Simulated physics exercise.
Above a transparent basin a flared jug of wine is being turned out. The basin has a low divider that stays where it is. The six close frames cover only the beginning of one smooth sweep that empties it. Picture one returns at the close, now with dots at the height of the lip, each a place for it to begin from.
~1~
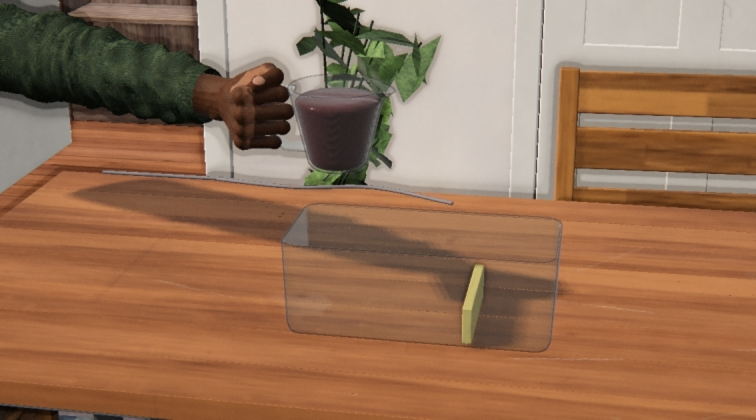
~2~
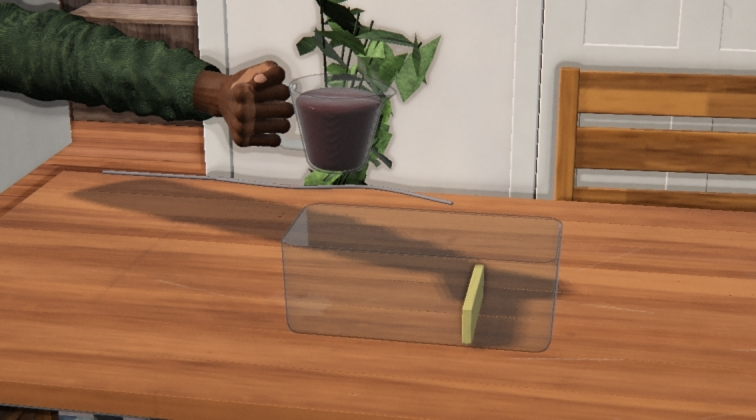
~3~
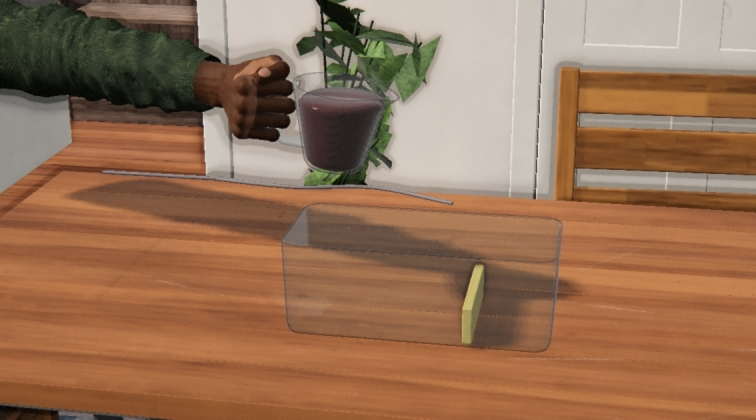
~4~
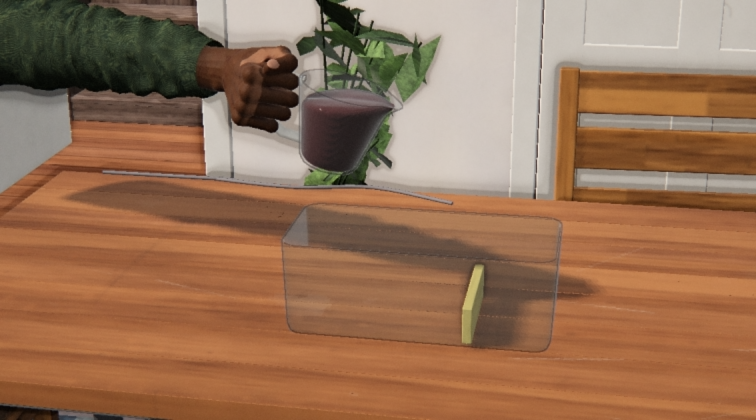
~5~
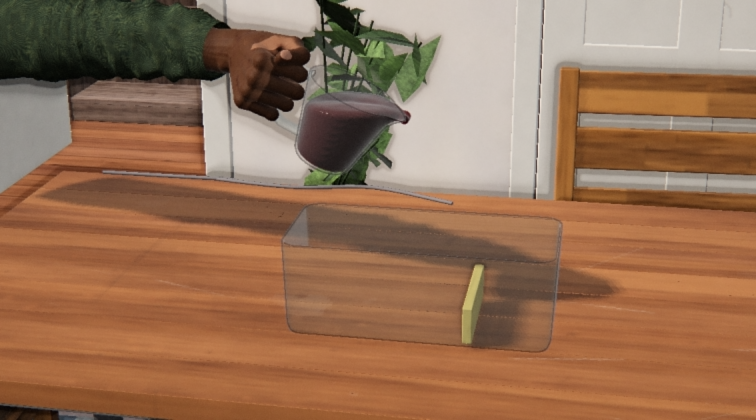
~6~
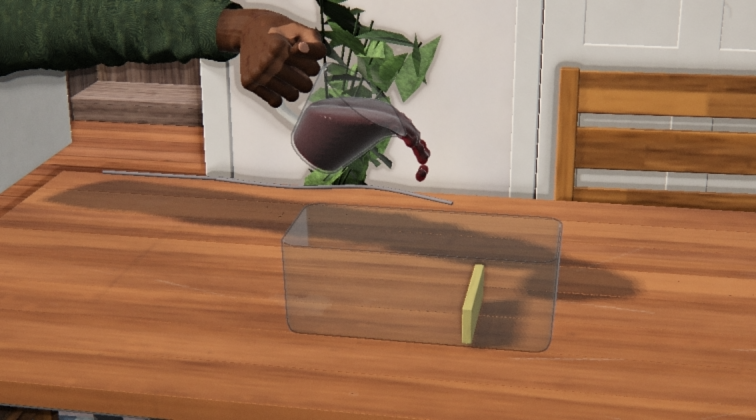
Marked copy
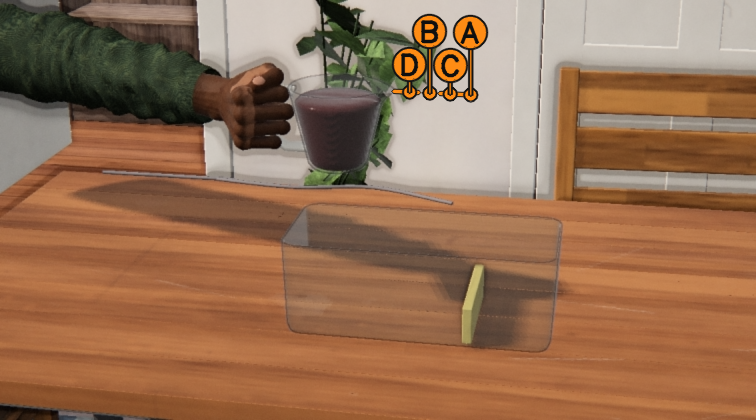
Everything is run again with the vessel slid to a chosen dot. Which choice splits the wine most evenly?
The best dot is B.
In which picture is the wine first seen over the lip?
In picture 5.
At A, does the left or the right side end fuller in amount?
More ends on the right.
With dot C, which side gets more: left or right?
The right side.
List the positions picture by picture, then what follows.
Upright, lip at (394, 91); basin from (287, 329) to (551, 350); top of the wall at (474, 286); nothing has left yet, in the first frame.
Upright, lip at (395, 93); nothing has left yet, in the second frame.
Tipped about 7°, lip at (398, 98); nothing has left yet, in the third frame.
Tipped about 15°, lip at (402, 107); nothing has left yet, in the fourth frame.
Tipped about 26°, lip at (404, 119); wine is over the lip, down to (404, 119), in the fifth frame.
Tipped about 39°, lip at (405, 134); wine is over the lip, down to (421, 177), in the sixth frame.
On the marked copy, A at (470, 94); B at (429, 93); C at (450, 93); D at (409, 92).
With A, about 21 % ends left of the wall and 77 % right of it.
With B, about 50 % ends left of the wall and 49 % right of it.
With C, about 24 % ends left of the wall and 75 % right of it.
With D, about 82 % ends left of the wall and 16 % right of it.
